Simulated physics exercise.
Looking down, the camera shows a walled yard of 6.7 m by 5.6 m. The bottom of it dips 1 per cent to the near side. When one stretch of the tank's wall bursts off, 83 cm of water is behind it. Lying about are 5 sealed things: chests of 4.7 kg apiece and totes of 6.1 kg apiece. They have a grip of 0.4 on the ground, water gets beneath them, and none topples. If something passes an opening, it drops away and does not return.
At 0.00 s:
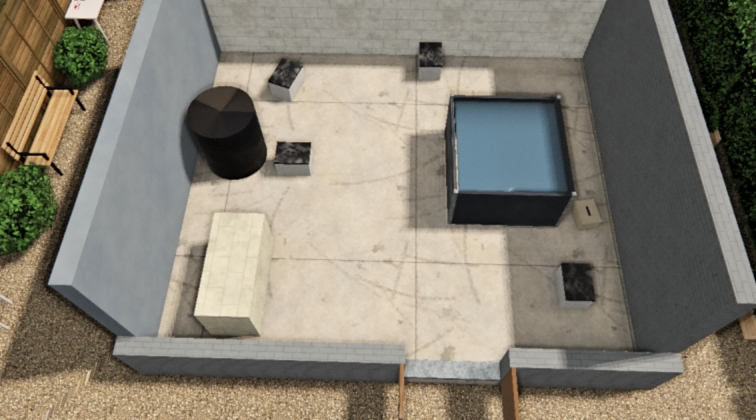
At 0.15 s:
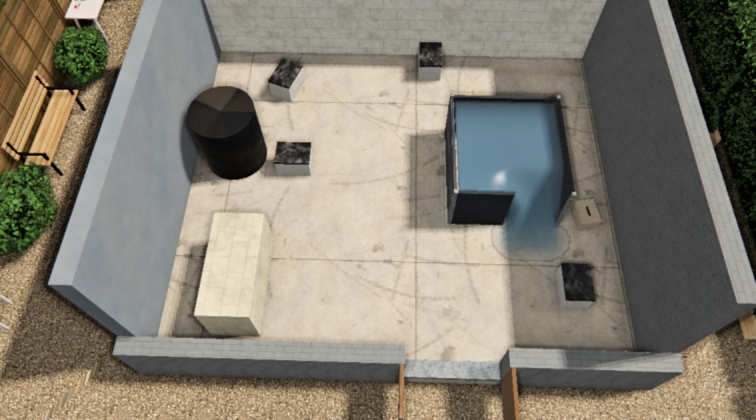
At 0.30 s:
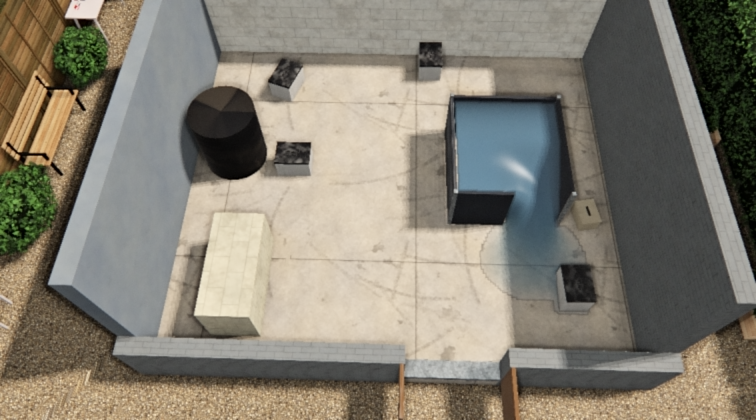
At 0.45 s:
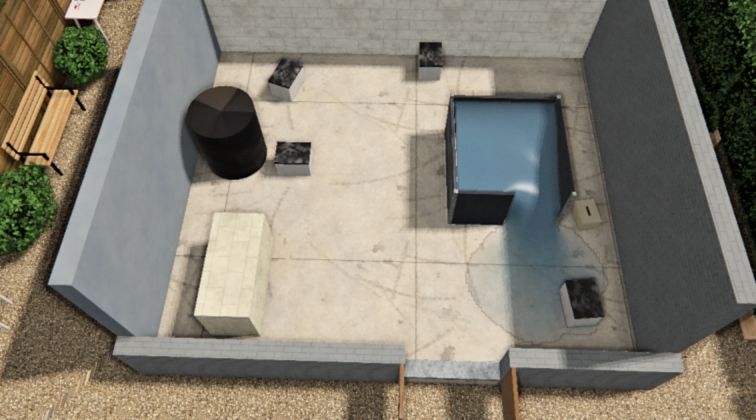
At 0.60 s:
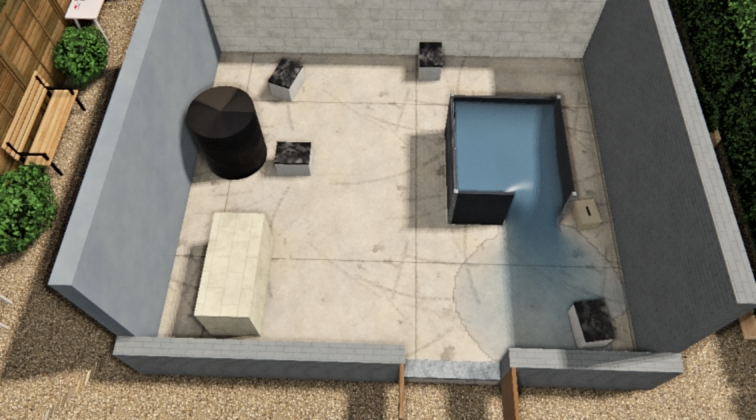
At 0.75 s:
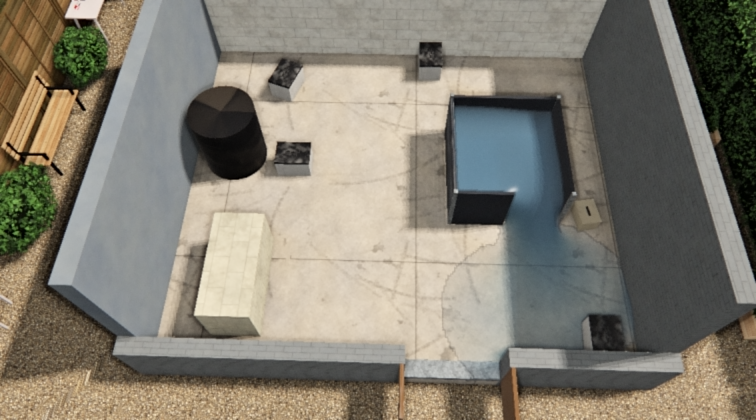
In a walled yard, part of the near side of a water tank gave way, and water spread across the floor, pushing one dark-topped box toward the near right corner while the others stayed put.
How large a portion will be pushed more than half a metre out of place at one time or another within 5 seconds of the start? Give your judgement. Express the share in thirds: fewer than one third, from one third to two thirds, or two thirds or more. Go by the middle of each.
Centre band.
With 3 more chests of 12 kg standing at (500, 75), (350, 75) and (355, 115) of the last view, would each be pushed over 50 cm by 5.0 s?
So it's stays below, then stays below, then stays below.
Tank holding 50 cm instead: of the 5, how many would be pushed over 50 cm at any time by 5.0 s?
It would come to 2 of them.
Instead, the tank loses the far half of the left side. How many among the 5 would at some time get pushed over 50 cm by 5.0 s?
The count would be 2.
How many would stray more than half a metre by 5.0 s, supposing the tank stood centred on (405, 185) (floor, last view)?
Then 3 of them would.
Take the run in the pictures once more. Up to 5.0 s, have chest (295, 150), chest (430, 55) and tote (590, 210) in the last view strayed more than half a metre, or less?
Well, in turn that's not reaching it, not reaching it, topping it.
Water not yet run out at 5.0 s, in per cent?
Close to 80 in a hundred parts remain.
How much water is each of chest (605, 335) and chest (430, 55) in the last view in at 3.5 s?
Depth approx. 20 cm / 0 cm.
After 1.1 s 1 of 5 are over 50 cm from their spots; 1 afloat.
After 2.2 s 1 of 5 are over 50 cm from their spots; 1 afloat.
After 3.5 s 2 of 5 are over 50 cm from their spots; 2 afloat.
After 5.0 s 2 of 5 are over 50 cm from their spots, and 2 have been at some point; 0 afloat.
